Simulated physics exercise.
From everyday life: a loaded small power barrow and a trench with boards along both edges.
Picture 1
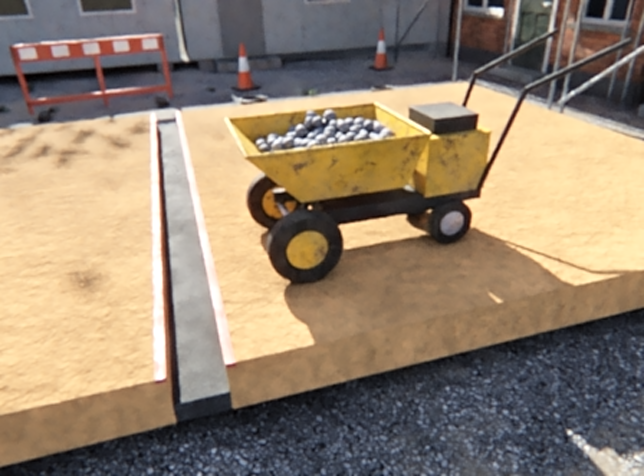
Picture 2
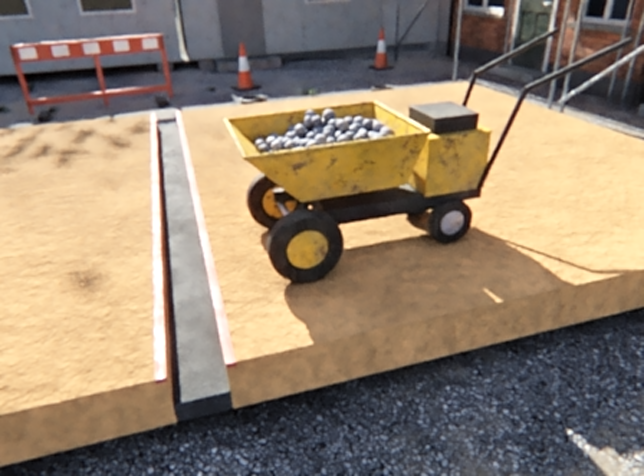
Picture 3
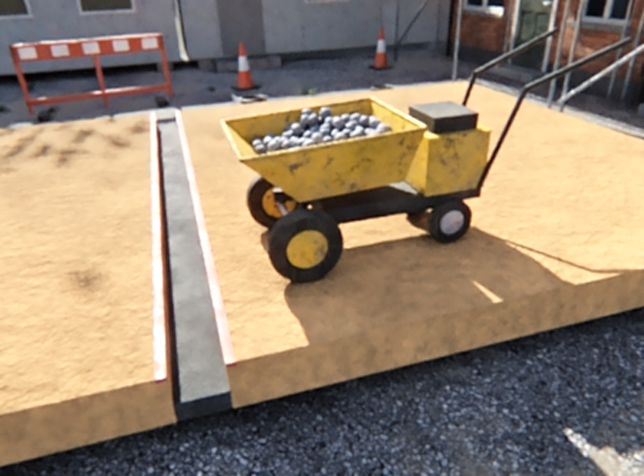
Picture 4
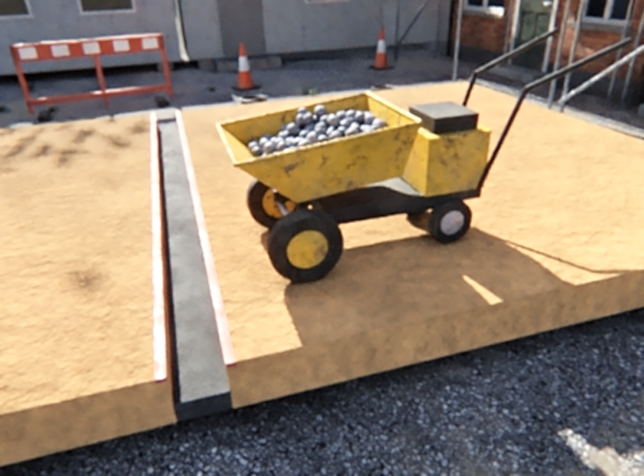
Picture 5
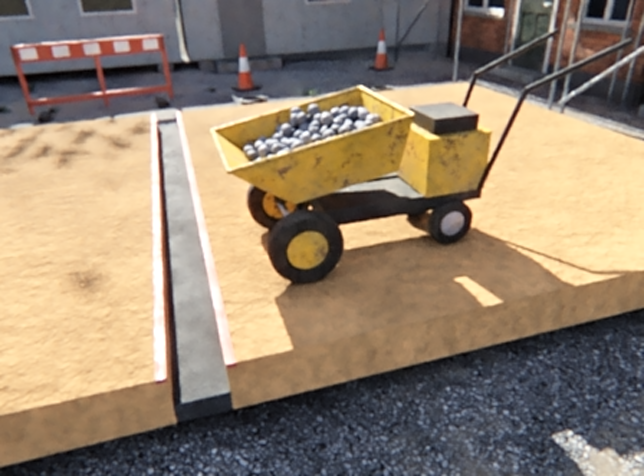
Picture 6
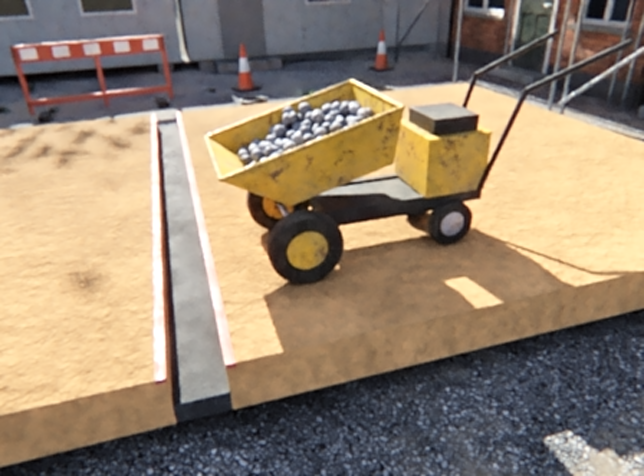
The clip opens on a small yellow barrow loaded with round grey cobbles, standing still on a sandy surface to the right of a narrow, board-edged trench. Its skip starts level, then gradually tilts forward, the front lip lowering to the left and the back rising, while the cobbles stay inside.
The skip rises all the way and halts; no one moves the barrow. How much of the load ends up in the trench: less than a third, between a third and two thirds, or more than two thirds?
I'd say between one and two thirds of it lands in the trench.
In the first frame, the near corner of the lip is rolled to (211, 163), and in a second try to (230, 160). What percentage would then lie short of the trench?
Near 0 % and 0 %.
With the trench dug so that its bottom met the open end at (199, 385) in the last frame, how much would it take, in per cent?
40 %, roughly.
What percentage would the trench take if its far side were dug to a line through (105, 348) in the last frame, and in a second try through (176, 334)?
I'd say some 90 in a hundred, followed by 30 in a hundred.
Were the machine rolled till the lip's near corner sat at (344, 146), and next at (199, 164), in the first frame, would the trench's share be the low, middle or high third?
Well, for the first stop the answer is under a third, and for the second it is below one third.
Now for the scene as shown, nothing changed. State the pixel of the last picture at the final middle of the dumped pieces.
Centre at rest, last view: Approx. (169, 273).
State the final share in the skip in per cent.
20 per cent, roughly.
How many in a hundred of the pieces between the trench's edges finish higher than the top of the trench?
Roughly 20 %.
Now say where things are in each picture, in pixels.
Lip of the skip (247, 158), level; top of the load (341, 138), round cobbles; first edge of the trench (222, 324); far edge (159, 337), the trench under half as wide as the skip, and about half as deep as wide, in the first frame.
Lip of the skip (246, 159), level; top of the load (340, 137), in the second frame.
Lip of the skip (241, 161), tipped barely; top of the load (352, 127), in the third frame.
Lip of the skip (236, 165), tipped a little; top of the load (348, 124), in the fourth frame.
Lip of the skip (229, 172), tipped a little; top of the load (341, 121), in the fifth frame.
Lip of the skip (221, 180), tipped clearly; top of the load (340, 121); first edge of the trench (223, 324); far edge (159, 337), in the sixth frame.
Just after the last frame, skip tipped steeply; every one in the skip.
A moment on, skip tipped right over; the larger part in the skip; about a tenth in or heaped over the trench; about a tenth beyond it; just a few falling.
Further on, skip tipped right over; roughly a quarter in the skip; roughly half in or heaped over the trench; roughly a third beyond it.
When it is over, skip tipped right over; roughly a quarter in the skip; roughly half in or heaped over the trench; roughly a third beyond it.
